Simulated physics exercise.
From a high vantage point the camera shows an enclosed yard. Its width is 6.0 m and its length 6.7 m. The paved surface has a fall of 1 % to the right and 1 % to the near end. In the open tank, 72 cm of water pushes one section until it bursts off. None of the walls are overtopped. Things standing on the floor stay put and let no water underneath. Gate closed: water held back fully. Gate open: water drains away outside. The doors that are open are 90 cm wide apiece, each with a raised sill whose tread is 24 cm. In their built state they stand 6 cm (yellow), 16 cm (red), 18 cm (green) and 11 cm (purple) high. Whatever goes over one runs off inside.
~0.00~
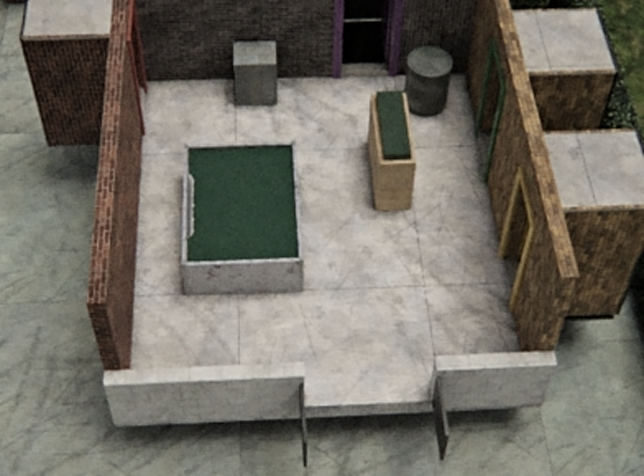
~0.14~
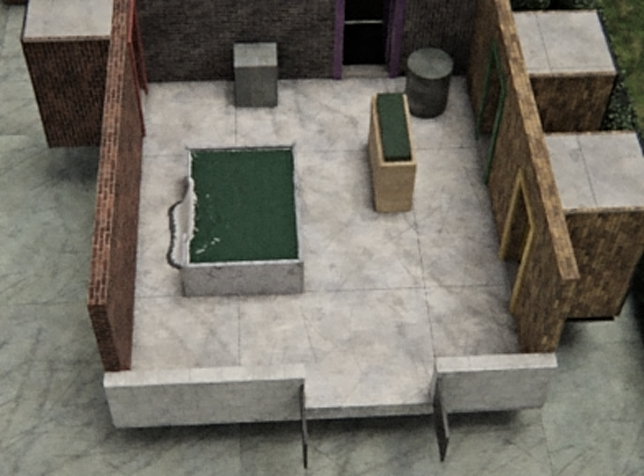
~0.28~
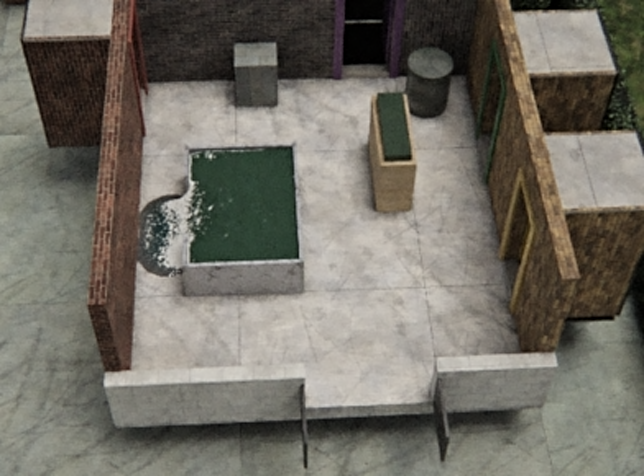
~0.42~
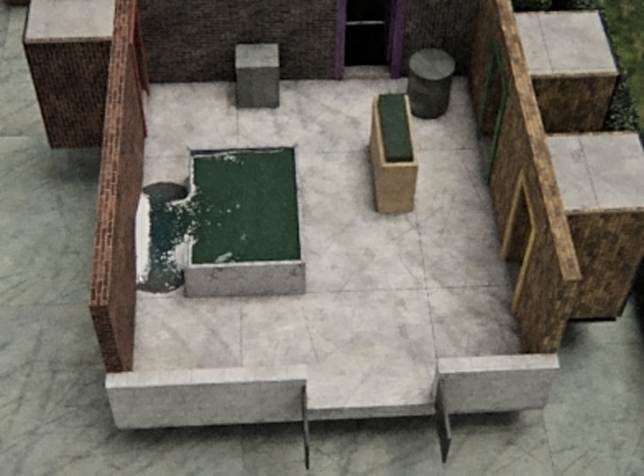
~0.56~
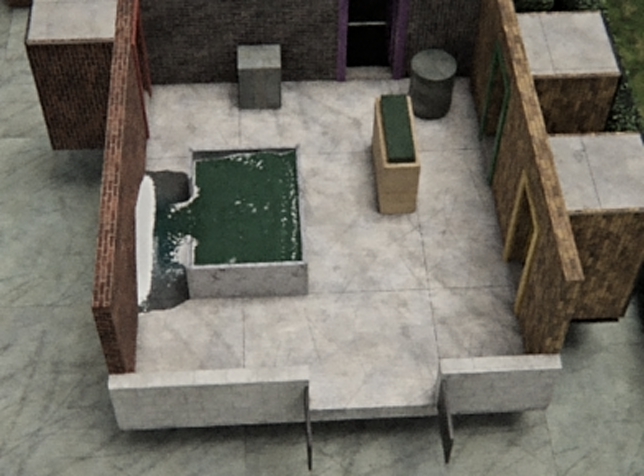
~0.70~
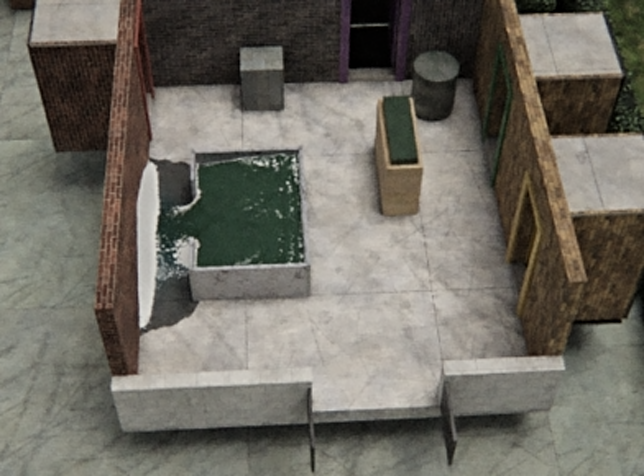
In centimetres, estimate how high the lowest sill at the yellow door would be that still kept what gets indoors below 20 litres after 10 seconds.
It comes to roughly 9.5 cm.
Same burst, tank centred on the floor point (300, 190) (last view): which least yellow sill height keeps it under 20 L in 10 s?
Roughly 8.0 centimetres.
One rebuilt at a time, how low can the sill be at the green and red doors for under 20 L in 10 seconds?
Close to 7.0 cm (green) and close to 15 cm (red).
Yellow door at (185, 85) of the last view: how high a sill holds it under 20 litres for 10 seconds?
Minimum: About 23 cm.
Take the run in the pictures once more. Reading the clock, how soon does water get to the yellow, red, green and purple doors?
Arrives: Yellow 4.0 s / red 1.1 s / green 4.5 s / purple 2.6 s.
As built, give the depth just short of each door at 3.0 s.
Door by door, in centimetres - yellow 0, red 11, green 0, purple 2.
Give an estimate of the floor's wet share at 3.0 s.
Close to 45 per cent is wet.
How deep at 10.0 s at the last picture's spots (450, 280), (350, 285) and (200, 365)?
Roughly 3, then 4, then 7 cm.
After 1.4 s water covers 20 % of the floor, deepest (55 cm) near (157, 241); it has not reached the yellow door.
After 3.0 s water covers 45 % of the floor, deepest (31 cm) near (138, 404); it has not reached the yellow door.
After 10.0 s water covers 95 % of the floor, deepest (16 cm) near (521, 388); 10 cm at the yellow door, 91 litres in over its 6 cm sill.
At the yellow door as built, the water arrived by 4.0 s and peaked near 14 cm at 7.2 s.
With a sill of 8.5 cm, 38 litres would have come in within the 10 s; with 12 cm, 2 litres. So under 20 litres takes about 9.5 cm.
